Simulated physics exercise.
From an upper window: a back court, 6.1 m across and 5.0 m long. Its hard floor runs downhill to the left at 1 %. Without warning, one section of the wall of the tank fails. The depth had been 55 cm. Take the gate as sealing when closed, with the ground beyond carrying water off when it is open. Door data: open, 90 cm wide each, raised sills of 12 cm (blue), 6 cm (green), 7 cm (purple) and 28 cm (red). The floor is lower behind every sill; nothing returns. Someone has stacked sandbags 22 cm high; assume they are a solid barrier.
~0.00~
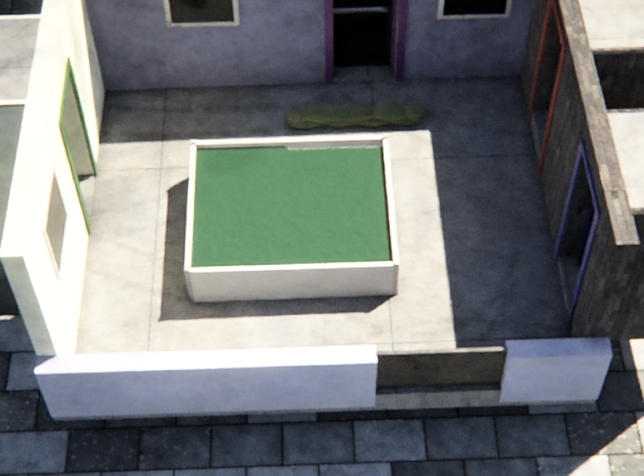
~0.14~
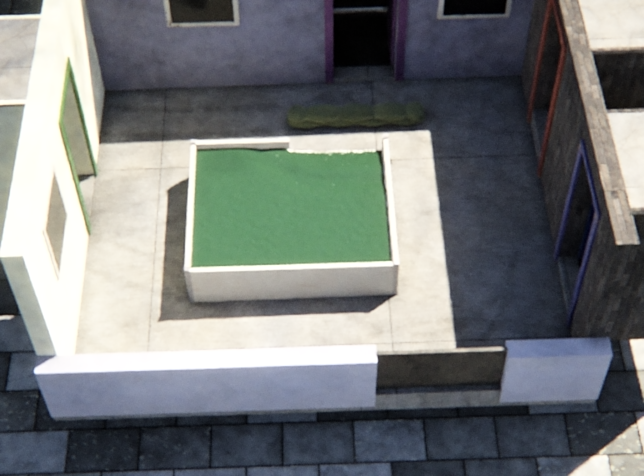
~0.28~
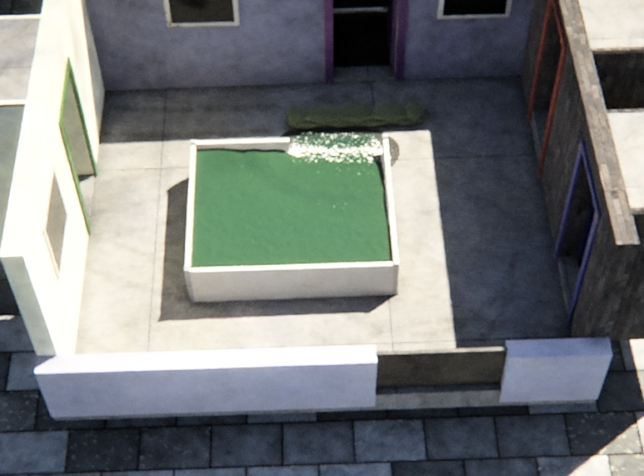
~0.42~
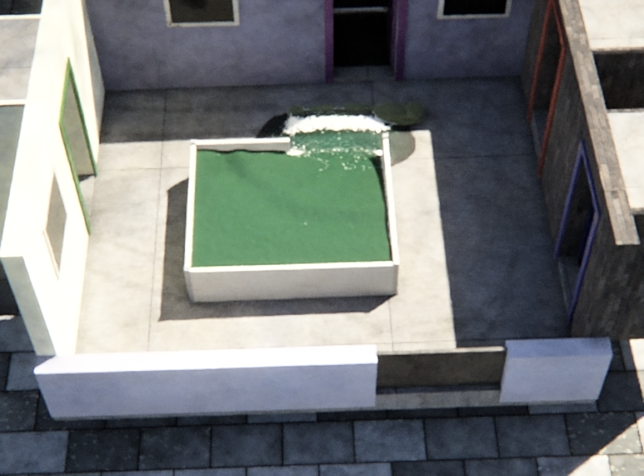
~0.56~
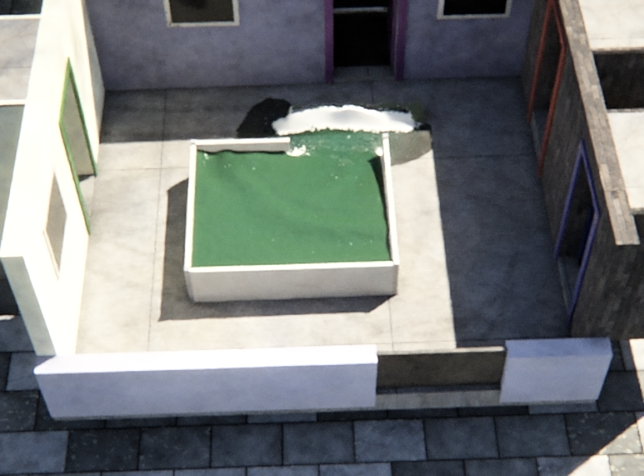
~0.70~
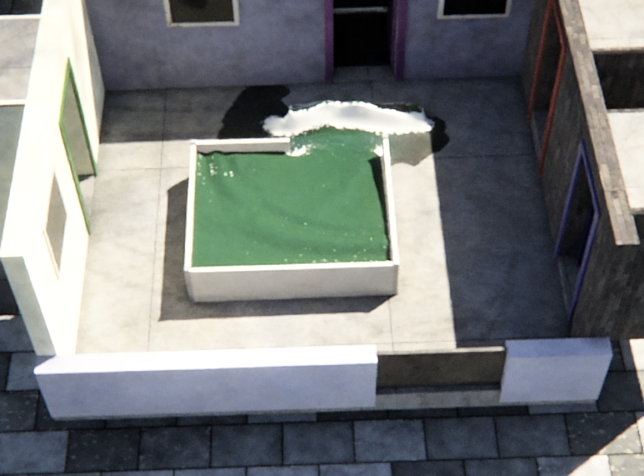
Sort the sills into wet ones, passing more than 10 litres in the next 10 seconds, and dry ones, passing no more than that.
Blue door: Dry; green door: Wet; purple door: Wet; red door: Dry.
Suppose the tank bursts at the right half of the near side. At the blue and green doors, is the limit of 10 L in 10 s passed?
Against that limit: Blue past it, green above.
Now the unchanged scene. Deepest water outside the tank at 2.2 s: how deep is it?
Peak depth: Approx. 38 cm.
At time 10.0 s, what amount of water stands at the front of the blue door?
The depth there is near 4.0 cm.
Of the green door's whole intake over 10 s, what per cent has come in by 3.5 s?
Roughly 5%.
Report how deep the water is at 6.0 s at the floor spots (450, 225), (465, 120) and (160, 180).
1, 9 and 4 cm.
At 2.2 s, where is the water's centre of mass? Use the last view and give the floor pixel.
(306, 198).
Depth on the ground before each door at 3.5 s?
You'd get blue at 5 cm, green at 11 cm, purple at 8 cm, and red at 19 cm.
After 1.4 s water covers 30 % of the floor and is deepest (42 cm) near (342, 136); blue door not reached, green door not reached, purple door 14 cm at the sill, 1 L in, red door 1 cm at the sill, 0 L in.
After 2.2 s water covers 45 % of the floor and is deepest (38 cm) near (330, 136); blue door not reached, green door not reached, purple door 16 cm at the sill, 31 L in, red door 22 cm at the sill, 0 L in.
After 3.5 s water covers 60 % of the floor and is deepest (28 cm) near (317, 137); blue door 5 cm at the sill, 0 L in, green door 11 cm at the sill, 6 L in, purple door 8 cm at the sill, 61 L in, red door 19 cm at the sill, 0 L in.
After 6.0 s water covers 90 % of the floor and is deepest (18 cm) near (330, 136); blue door 5 cm at the sill, 0 L in, green door 10 cm at the sill, 31 L in, purple door 10 cm at the sill, 71 L in, red door 15 cm at the sill, 0 L in.
After 10.0 s water covers 95 % of the floor and is deepest (19 cm) near (223, 309); blue door 4 cm at the sill, 0 L in, green door 12 cm at the sill, 92 L in, purple door 6 cm at the sill, 76 L in, red door 8 cm at the sill, 0 L in.
